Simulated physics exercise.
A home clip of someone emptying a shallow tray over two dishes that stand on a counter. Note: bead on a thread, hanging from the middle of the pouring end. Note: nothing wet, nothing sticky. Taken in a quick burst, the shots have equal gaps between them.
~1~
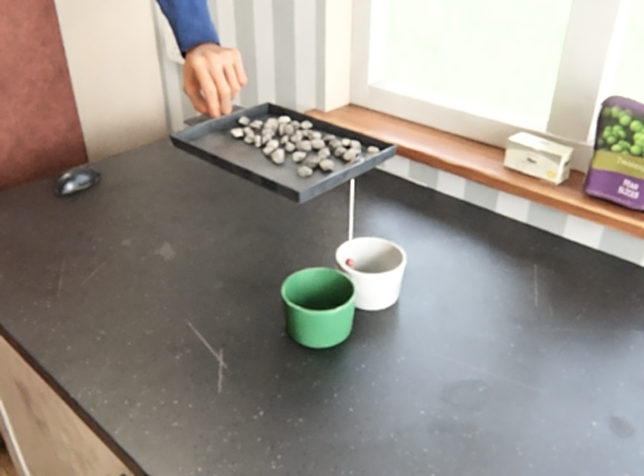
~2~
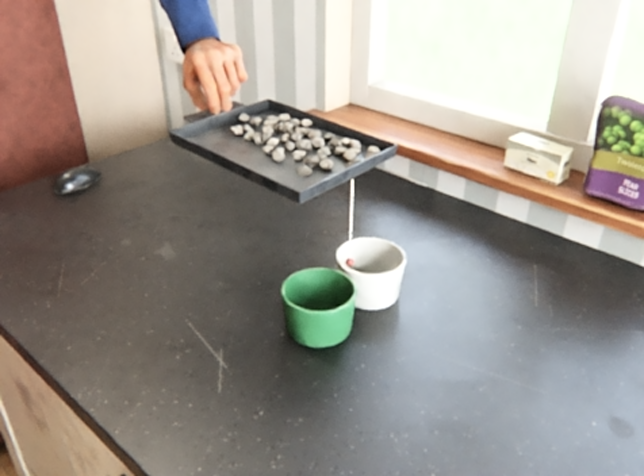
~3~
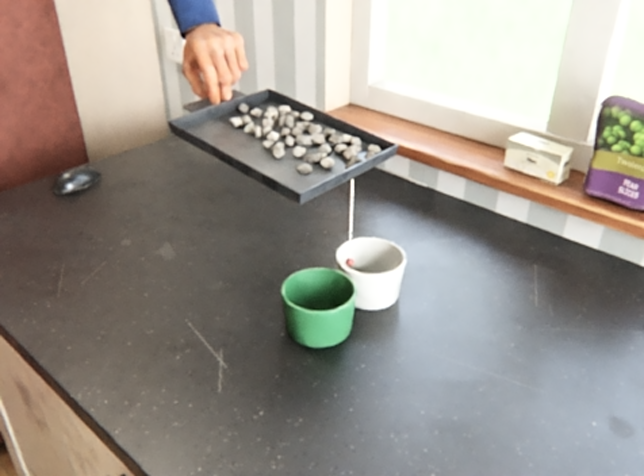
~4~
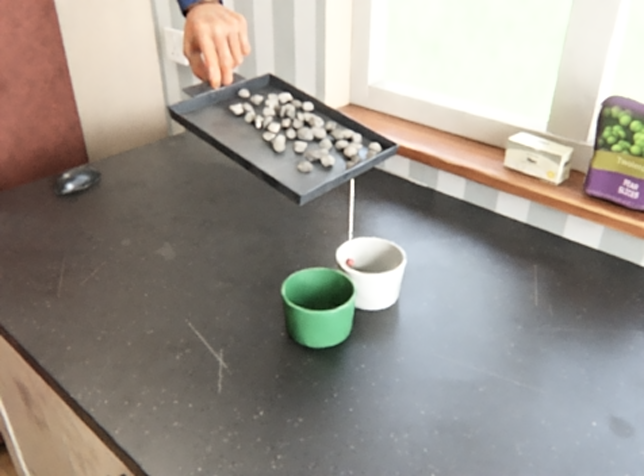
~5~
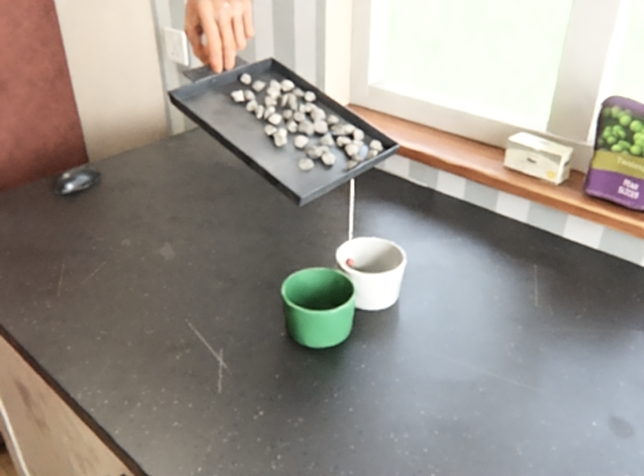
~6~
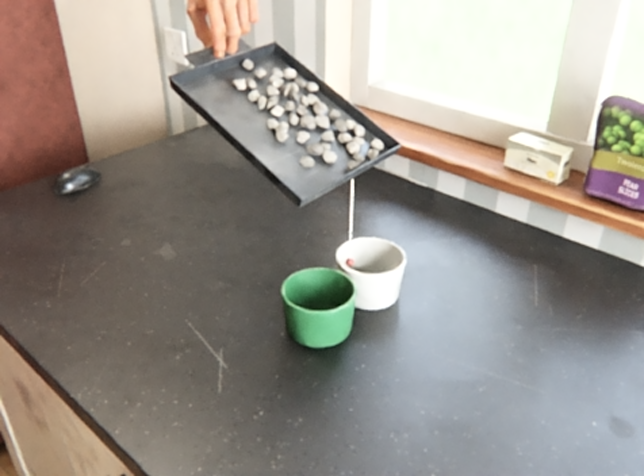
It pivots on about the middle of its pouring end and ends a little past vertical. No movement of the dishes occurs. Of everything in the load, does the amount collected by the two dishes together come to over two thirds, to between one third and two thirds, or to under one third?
It comes to under one third.
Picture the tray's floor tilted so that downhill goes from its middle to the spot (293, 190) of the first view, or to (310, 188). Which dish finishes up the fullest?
The first try favours the leftmost dish, the second the leftmost dish.
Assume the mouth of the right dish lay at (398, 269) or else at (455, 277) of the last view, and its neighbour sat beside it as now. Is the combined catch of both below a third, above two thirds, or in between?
In order: Beyond two thirds, then less than a third.
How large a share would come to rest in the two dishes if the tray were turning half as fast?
About 10 per cent.
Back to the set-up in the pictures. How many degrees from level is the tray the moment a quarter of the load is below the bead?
Near 85 degrees.
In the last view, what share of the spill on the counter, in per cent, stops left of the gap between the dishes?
I'd say some 20 in a hundred.
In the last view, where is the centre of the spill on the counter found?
Somewhere near (409, 353), I think.
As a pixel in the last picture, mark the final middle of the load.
About (400, 354).
Shortly afterwards, tray tipped steeply; all but a few on the tray; a little in the air.
Next, tray tipped past a quarter turn; near a third on the tray; near half outside both; a little in the air.
Some moments later, tray tipped past a quarter turn; a little in the left dish; the bulk outside both.
In the end, tray tipped past a quarter turn; a little in the left dish; none at all in the right dish; the bulk outside both.
